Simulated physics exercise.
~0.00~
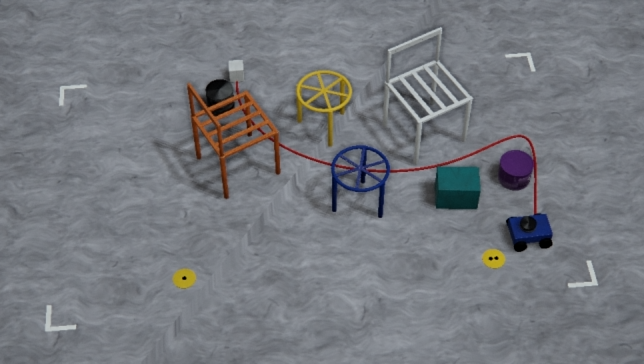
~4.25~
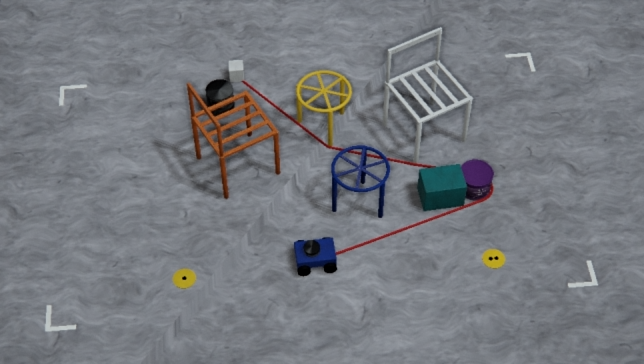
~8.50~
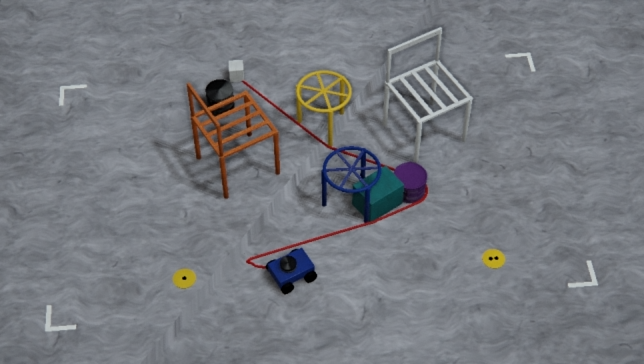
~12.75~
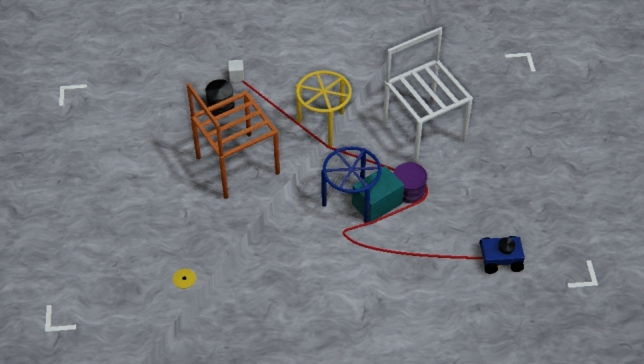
On a gray, rippled floor, a blue cart on a red lead moves left past stools and chairs, the lead dragging a purple bin and teal crate left and shifting the blue stool slightly, before the cart returns right and ends near the right corner mark with its lead slack.
